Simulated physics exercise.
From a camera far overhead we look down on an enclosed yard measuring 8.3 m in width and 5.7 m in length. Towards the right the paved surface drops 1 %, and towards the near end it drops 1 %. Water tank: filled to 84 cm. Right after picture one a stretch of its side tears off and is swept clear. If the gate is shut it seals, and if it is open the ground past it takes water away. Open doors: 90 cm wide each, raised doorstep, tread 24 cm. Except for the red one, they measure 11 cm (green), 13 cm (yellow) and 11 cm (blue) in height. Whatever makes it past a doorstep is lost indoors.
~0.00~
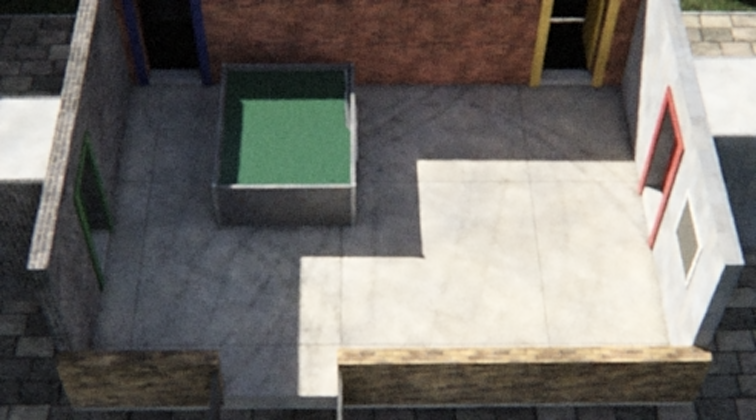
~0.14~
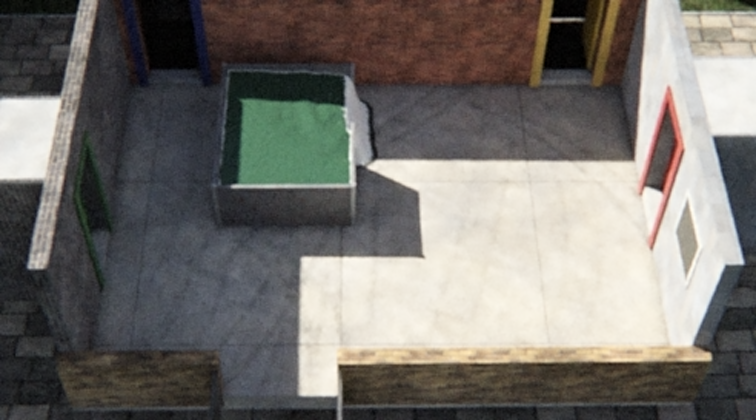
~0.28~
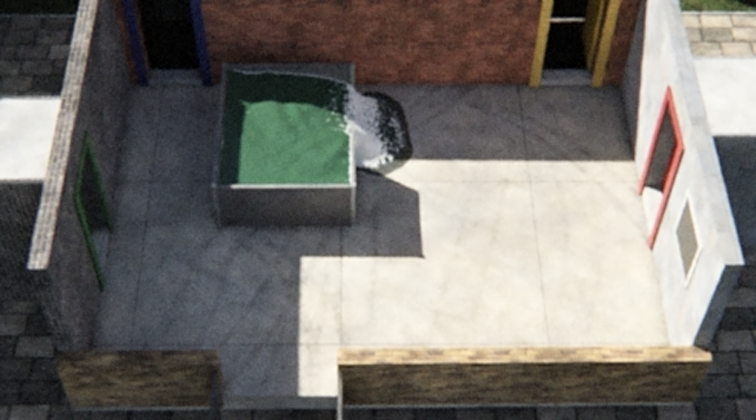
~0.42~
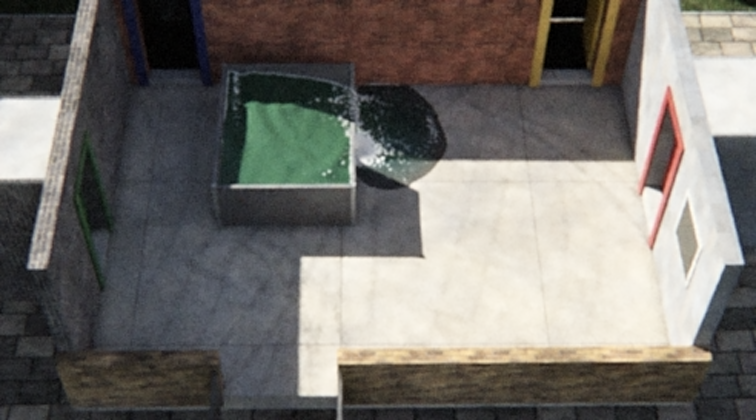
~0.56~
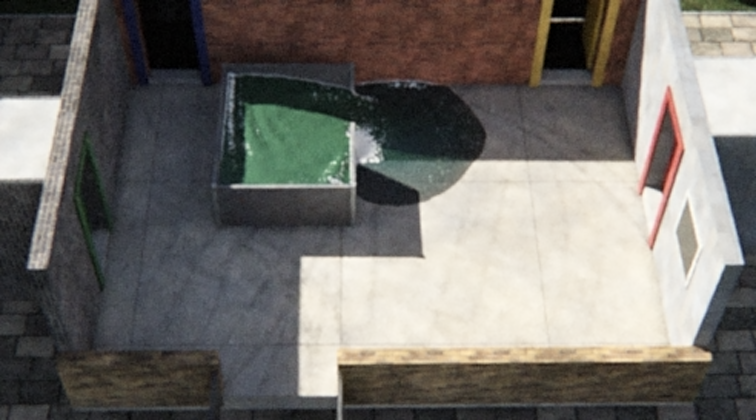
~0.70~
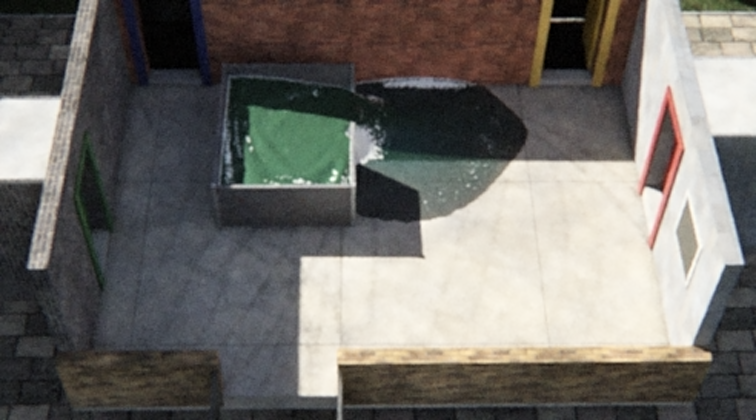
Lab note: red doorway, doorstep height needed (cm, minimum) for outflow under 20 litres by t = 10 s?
Approx. 19 cm.
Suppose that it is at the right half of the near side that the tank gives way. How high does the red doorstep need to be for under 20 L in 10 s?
Some 5.5 cm.
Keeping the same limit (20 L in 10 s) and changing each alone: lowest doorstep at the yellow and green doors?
You'd want some 25 cm at yellow and some 9.5 cm at green.
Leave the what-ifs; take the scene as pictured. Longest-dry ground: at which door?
I'd say the green door.
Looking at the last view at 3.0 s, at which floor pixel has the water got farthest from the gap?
Roughly at (677, 379) in the last view.
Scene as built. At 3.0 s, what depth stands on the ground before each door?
Green door 0 cm, yellow door 20 cm, blue door 0 cm, red door 23 cm.
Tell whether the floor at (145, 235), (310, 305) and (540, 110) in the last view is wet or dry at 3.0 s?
One by one: Clear, clear, drenched.
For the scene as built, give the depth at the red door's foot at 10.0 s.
About 10.5 cm.
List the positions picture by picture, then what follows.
In the first frame, still water, 84 cm deep, in the water tank at (286, 127); the red door at (659, 177) is dry.
In the second frame, the front is at (372, 157), 0.3 m from the gap at (351, 119); 0.3 m2 of floor is wet, 84 cm left at the back.
In the third frame, water pours out at (351, 121) and has run 0.9 m, to (405, 154); about 13 cm deep outside, 84 cm at the back.
In the fourth frame, the front is at (442, 146), 1.5 m from the gap at (351, 122); 2.5 m2 of floor is wet, 82 cm left at the back.
In the fifth frame, the gap is at (351, 123), the front 2.1 m out at (481, 135); the back of the water tank holds 74 cm.
In the sixth frame, the front is at (521, 135), 2.8 m from the gap at (351, 123); 6.1 m2 of floor is wet, 71 cm left at the back; 2.4 m in a straight line remain to the red door at (659, 177).
After 1.4 s water covers 30 % of the floor, deepest (50 cm) near (622, 90); it has not reached the red door.
After 3.0 s water covers 40 % of the floor, deepest (42 cm) near (628, 121); 23 cm at the red door, 1 litre in over its 26 cm doorstep.
After 10.0 s water covers 95 % of the floor, deepest (20 cm) near (677, 379); 11 cm at the red door, 2 litres in over its 26 cm doorstep.
At the red door as built, the water arrived by 1.6 s and peaked near 29 cm at 2.6 s.
With a doorstep of 16 cm, 43 litres would have come in within the 10 s; with 21.5 cm, 11 litres. So under 20 litres takes about 19 cm.
